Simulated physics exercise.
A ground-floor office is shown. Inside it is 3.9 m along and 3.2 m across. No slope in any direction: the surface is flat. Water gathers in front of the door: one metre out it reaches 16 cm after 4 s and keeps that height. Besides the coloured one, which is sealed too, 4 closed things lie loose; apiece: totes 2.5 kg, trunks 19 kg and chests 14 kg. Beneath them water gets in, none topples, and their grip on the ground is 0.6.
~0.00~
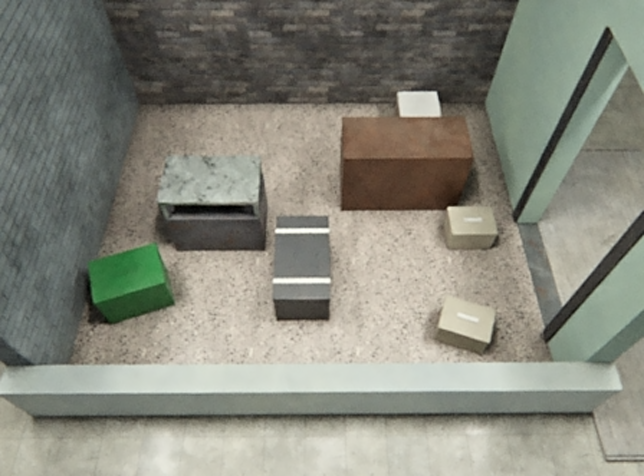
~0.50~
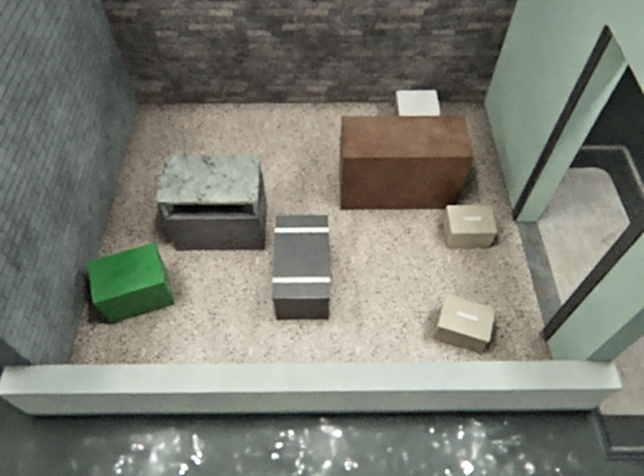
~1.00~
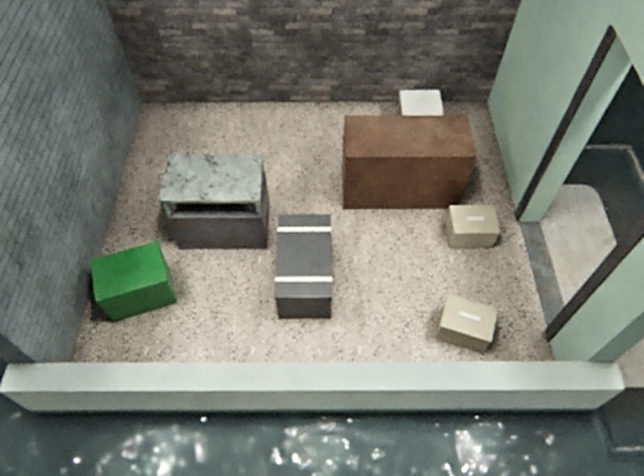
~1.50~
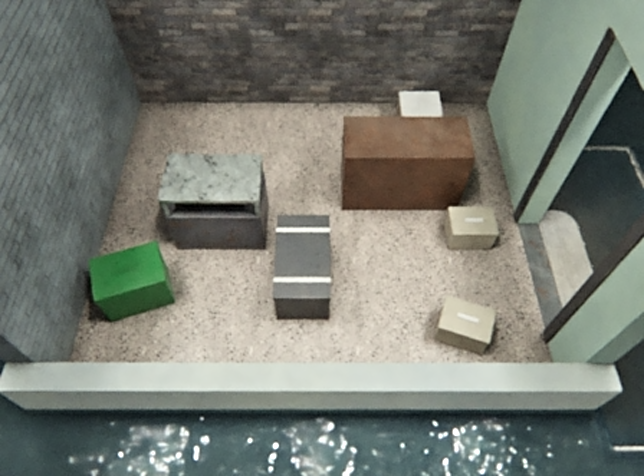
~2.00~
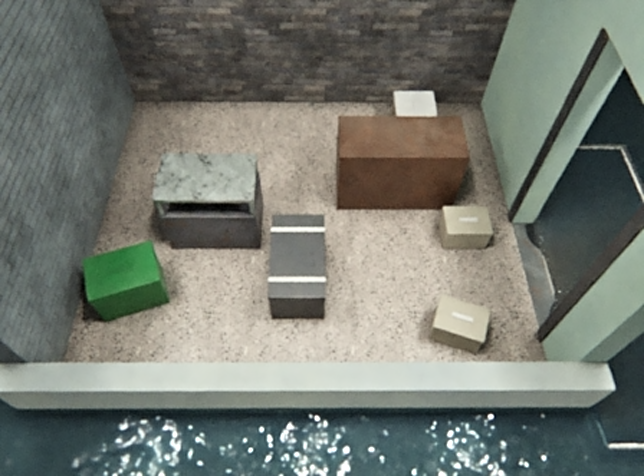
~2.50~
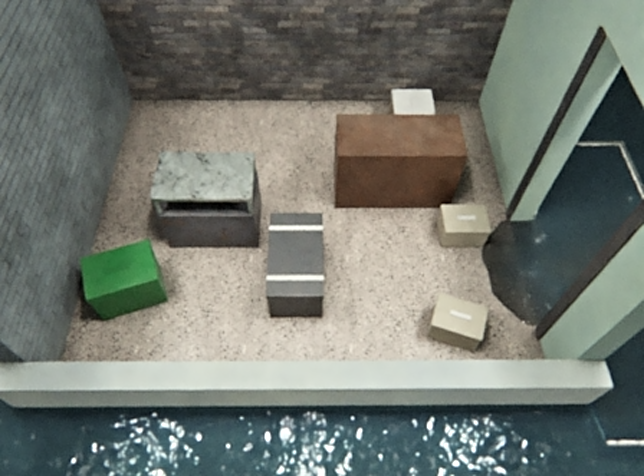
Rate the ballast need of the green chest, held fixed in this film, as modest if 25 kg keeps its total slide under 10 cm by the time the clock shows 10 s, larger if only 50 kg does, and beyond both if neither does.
Ballast need: Larger.
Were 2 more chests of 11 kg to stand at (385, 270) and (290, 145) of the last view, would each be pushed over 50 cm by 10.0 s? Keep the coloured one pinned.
In order: Above the mark, within the mark.
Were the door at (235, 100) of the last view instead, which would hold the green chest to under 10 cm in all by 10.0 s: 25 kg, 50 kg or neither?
Then the lighter mass works.
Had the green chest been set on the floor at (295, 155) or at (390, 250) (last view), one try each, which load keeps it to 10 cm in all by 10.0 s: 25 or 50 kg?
The light mass does it, then the light mass does it.
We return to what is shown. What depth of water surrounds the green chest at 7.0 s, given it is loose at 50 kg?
Close to 3 cm deep.
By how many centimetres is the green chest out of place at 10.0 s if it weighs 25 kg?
I'd put it at roughly 30 cm.
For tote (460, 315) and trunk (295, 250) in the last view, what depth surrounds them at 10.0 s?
About 14 and 9 cm.
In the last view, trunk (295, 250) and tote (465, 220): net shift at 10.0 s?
Shifts: 80 cm / 150 cm.
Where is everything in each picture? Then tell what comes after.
The green chest at (126, 272) rests on the ground; water covers 0.0 m2; 0 of 5 have shifted, in the first frame.
The green chest at (125, 271) rests on the ground; 0.0 m2 under water; 0 of 5 have shifted, in the second frame.
The green chest at (128, 270) rests on the ground; water covers 0.0 m2; 0 of 5 have shifted, in the third frame.
The green chest at (126, 270), on the bottom; water covers 0.0 m2; 0 of 5 have shifted, in the fourth frame.
The green chest at (121, 269) rests on the ground; 0.0 m2 under water; 0 of 5 have shifted, in the fifth frame.
The green chest at (119, 268), on the bottom; water covers 0.2 m2; 0 of 5 have shifted, in the sixth frame.
After 3.5 s the green chest would be 0 cm from its start with 25 kg and 0 cm from its start with 50 kg; 0 cm of water round it then.
After 4.5 s the green chest would be 0 cm from its start with 25 kg and 0 cm from its start with 50 kg; 0 cm of water round it then.
After 7.0 s the green chest would be 0 cm from its start with 25 kg and 0 cm from its start with 50 kg; 3 cm of water round it then.
After 10.0 s the green chest would be 33 cm from its start with 25 kg and 0 cm from its start with 50 kg; 10 cm of water round it then.
